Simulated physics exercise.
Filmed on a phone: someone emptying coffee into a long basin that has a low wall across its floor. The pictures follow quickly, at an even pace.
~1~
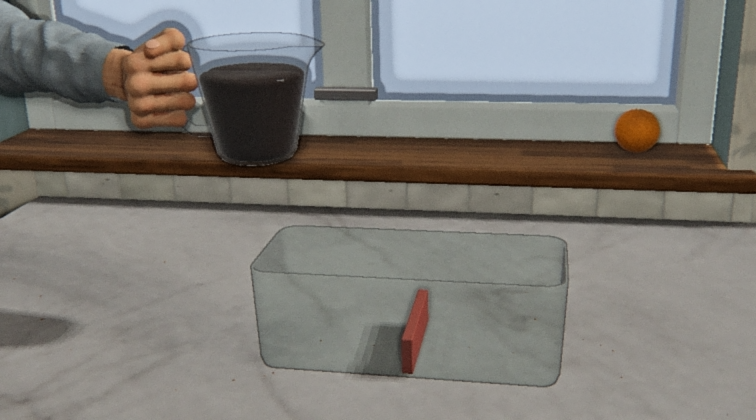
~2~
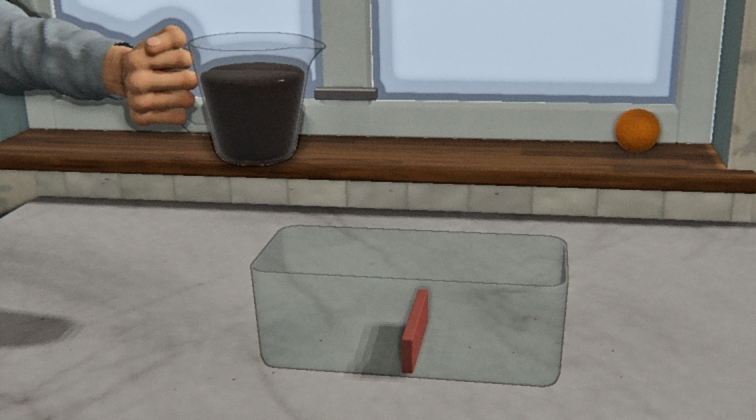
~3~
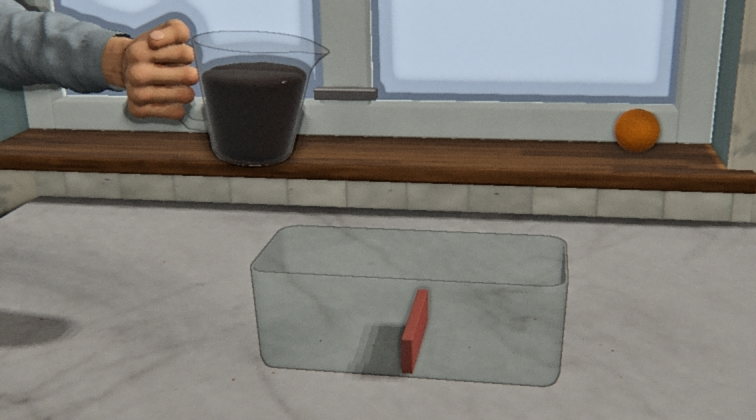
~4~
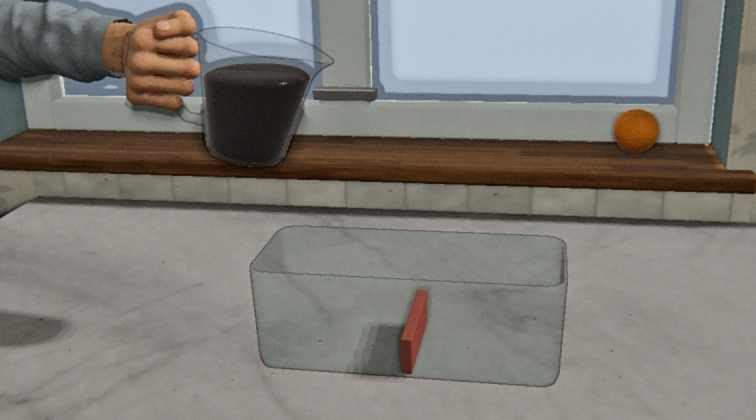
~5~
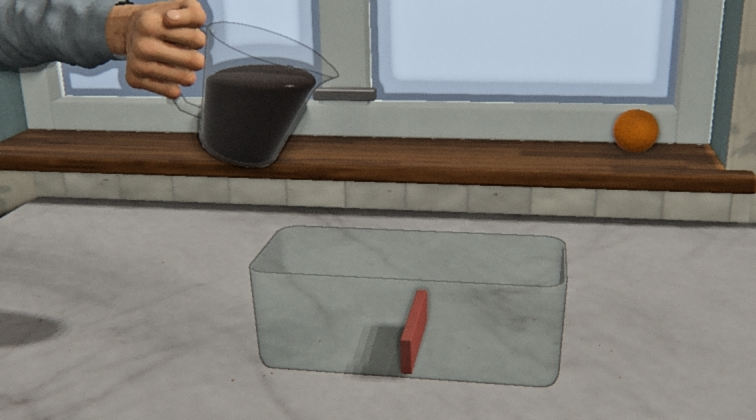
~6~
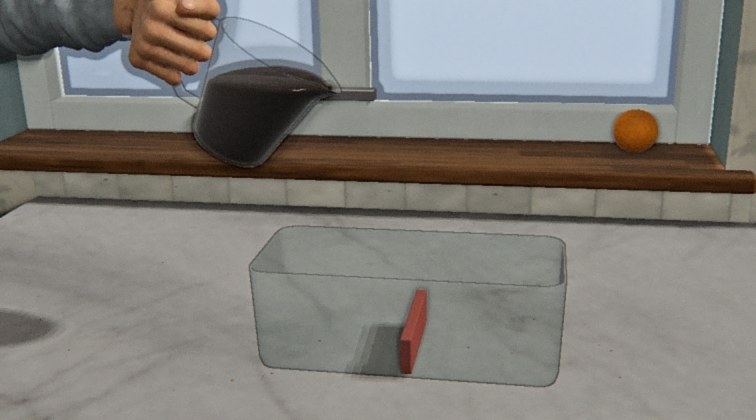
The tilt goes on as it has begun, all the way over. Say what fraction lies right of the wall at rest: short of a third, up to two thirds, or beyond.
In the end not even a third is right of the wall.
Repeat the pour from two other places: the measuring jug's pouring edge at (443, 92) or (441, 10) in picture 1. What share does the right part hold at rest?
Roughly 90 per cent, and 75 per cent.
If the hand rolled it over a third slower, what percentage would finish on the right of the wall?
It comes to 15 per cent or so.
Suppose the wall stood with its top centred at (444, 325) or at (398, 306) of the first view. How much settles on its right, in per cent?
In turn 15 and 30 in a hundred.
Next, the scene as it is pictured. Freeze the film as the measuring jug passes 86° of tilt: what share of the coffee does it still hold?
About 60 per cent.
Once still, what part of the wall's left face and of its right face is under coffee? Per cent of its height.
The left part 60 per cent, the right part 10.
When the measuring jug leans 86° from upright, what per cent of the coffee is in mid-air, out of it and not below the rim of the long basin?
Roughly 30 in a hundred.
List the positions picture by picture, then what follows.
In the first picture, tilt 0°; pouring edge (324, 44); surface from (205, 71) to (304, 72); the long basin's rim runs from (266, 248) to (566, 262); the wall's top is at (416, 315).
In the second picture, tilt 1°; pouring edge (326, 46); surface from (205, 70) to (305, 72).
In the third picture, tilt 5°; pouring edge (329, 51); surface from (207, 69) to (307, 74).
In the fourth picture, tilt 12°; pouring edge (334, 62); surface from (209, 71) to (310, 75).
In the fifth picture, tilt 21°; pouring edge (339, 75); surface from (211, 74) to (317, 77).
In the sixth picture, tilt 31°; pouring edge (342, 92); surface from (211, 78) to (330, 85).
A moment on, the measuring jug is tipped on its side and 59 per cent is still to pour, 11 is left of the wall and 1 right of it.
Next, the measuring jug is tipped on its side and 12 per cent is still to pour, 65 is left of the wall and 5 right of it.
Then the measuring jug is tipped on its side and 1 per cent is still to pour, 84 is left of the wall and 6 right of it.
Later the measuring jug is tipped on its side and 0 per cent is still to pour, 86 is left of the wall and 8 right of it.
In the end 86 per cent lies left of the wall, 8 right of it and 6 outside.
